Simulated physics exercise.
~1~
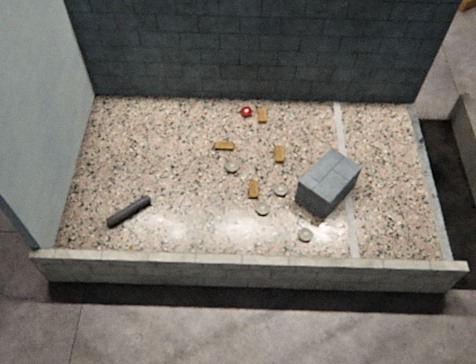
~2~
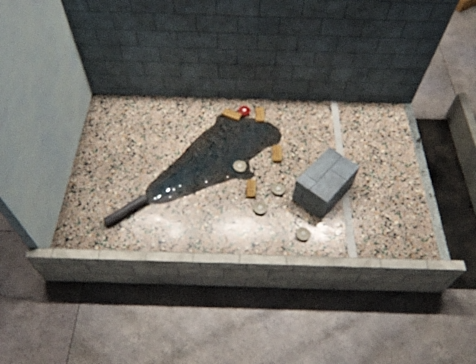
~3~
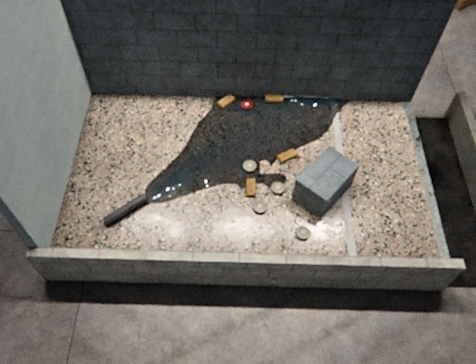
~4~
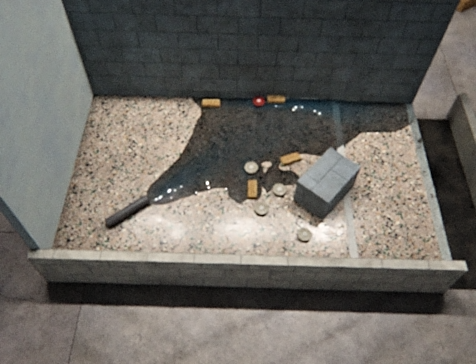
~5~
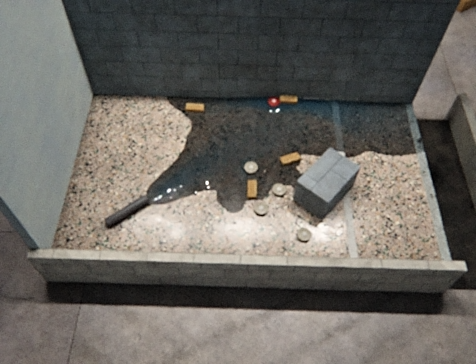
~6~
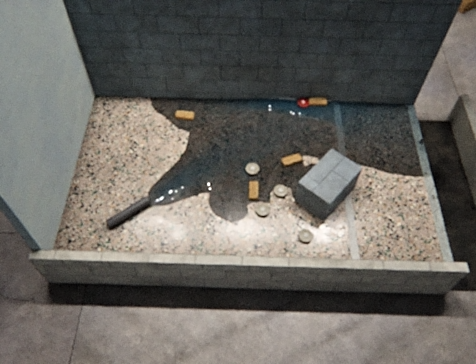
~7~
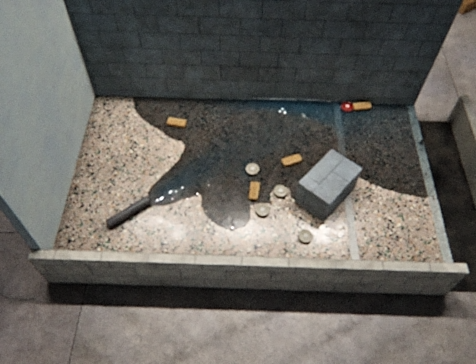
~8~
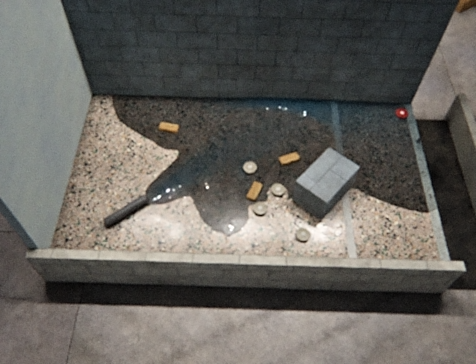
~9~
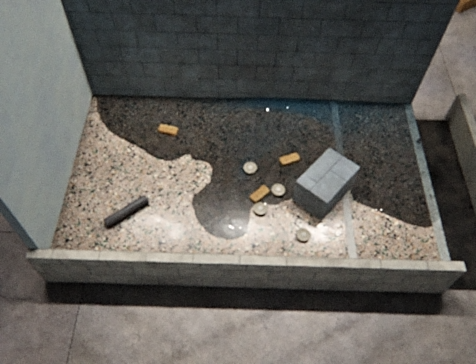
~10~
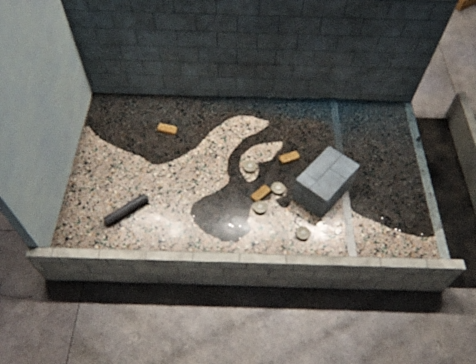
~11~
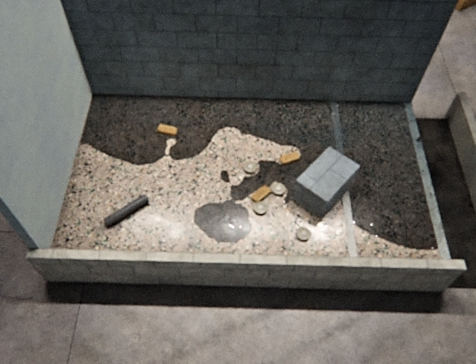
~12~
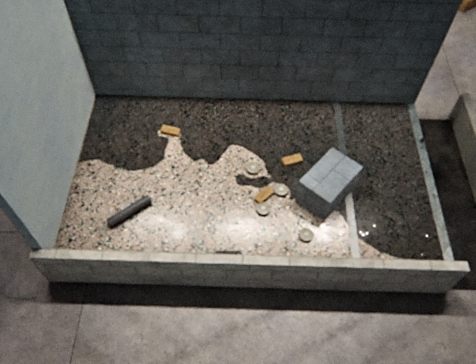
Dark water shot from a pipe across a pebbly floor and spread along the back wall, carrying a red lid and a small tan block rightward past the stripe until both disappeared, then the jet stopped and the remaining lids and blocks sat still.
